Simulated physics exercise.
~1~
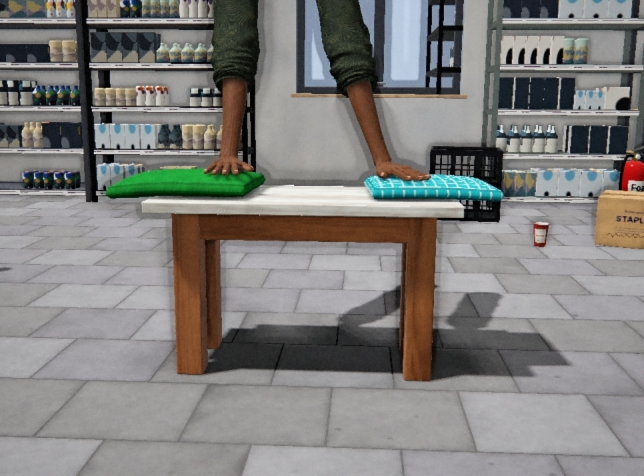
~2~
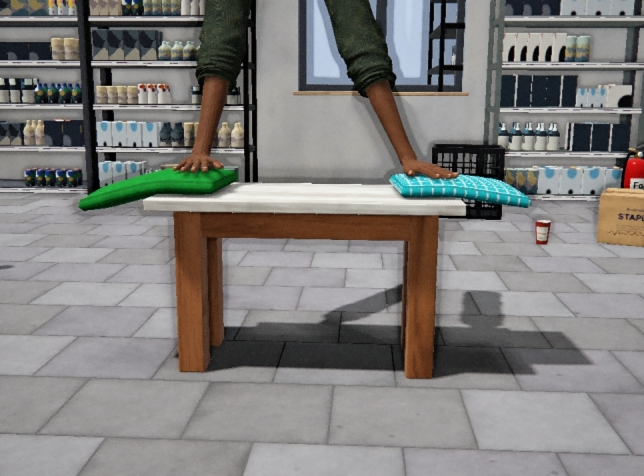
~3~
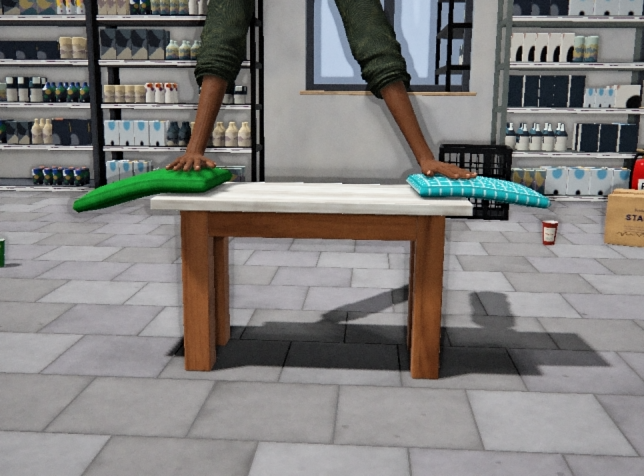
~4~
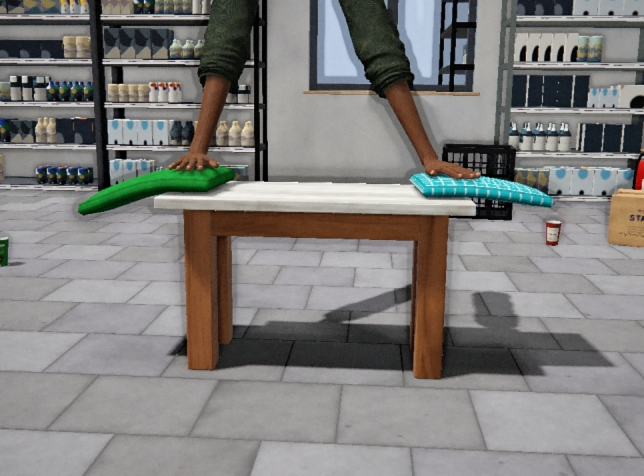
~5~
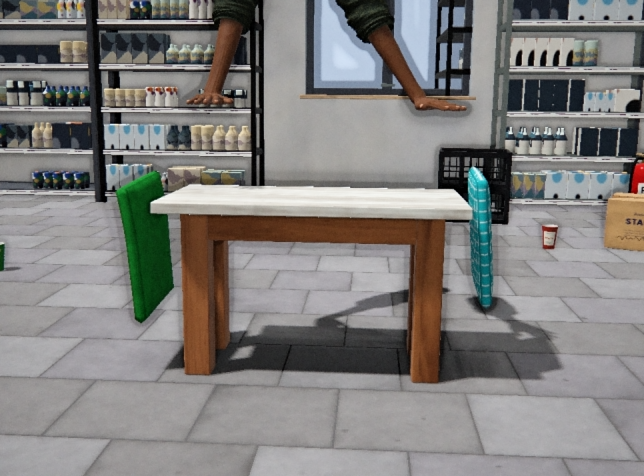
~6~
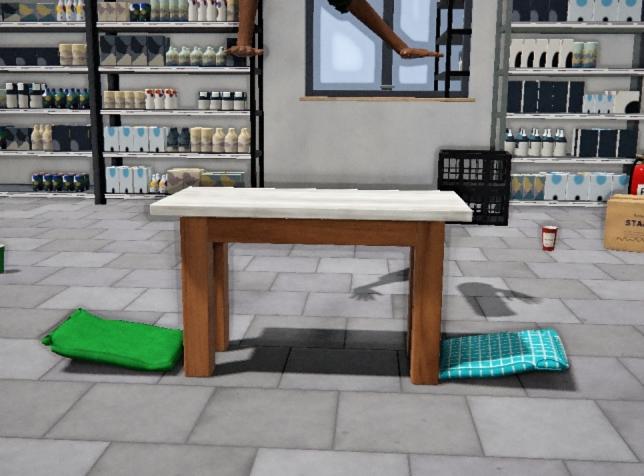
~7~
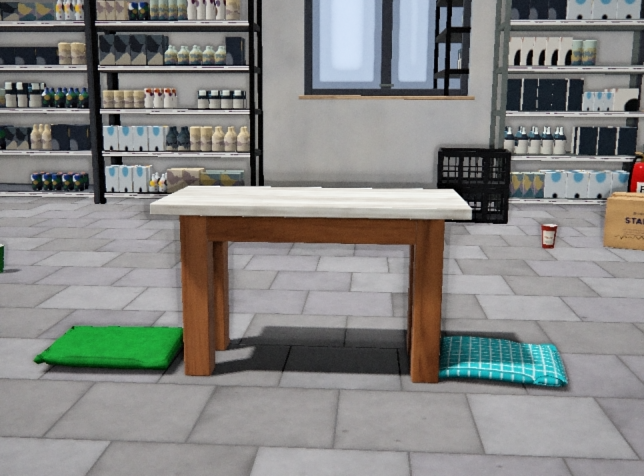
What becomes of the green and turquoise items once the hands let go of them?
Neither stays on the table. The green one slips off the left end and the turquoise one off the right end, and both end up lying on the floor.
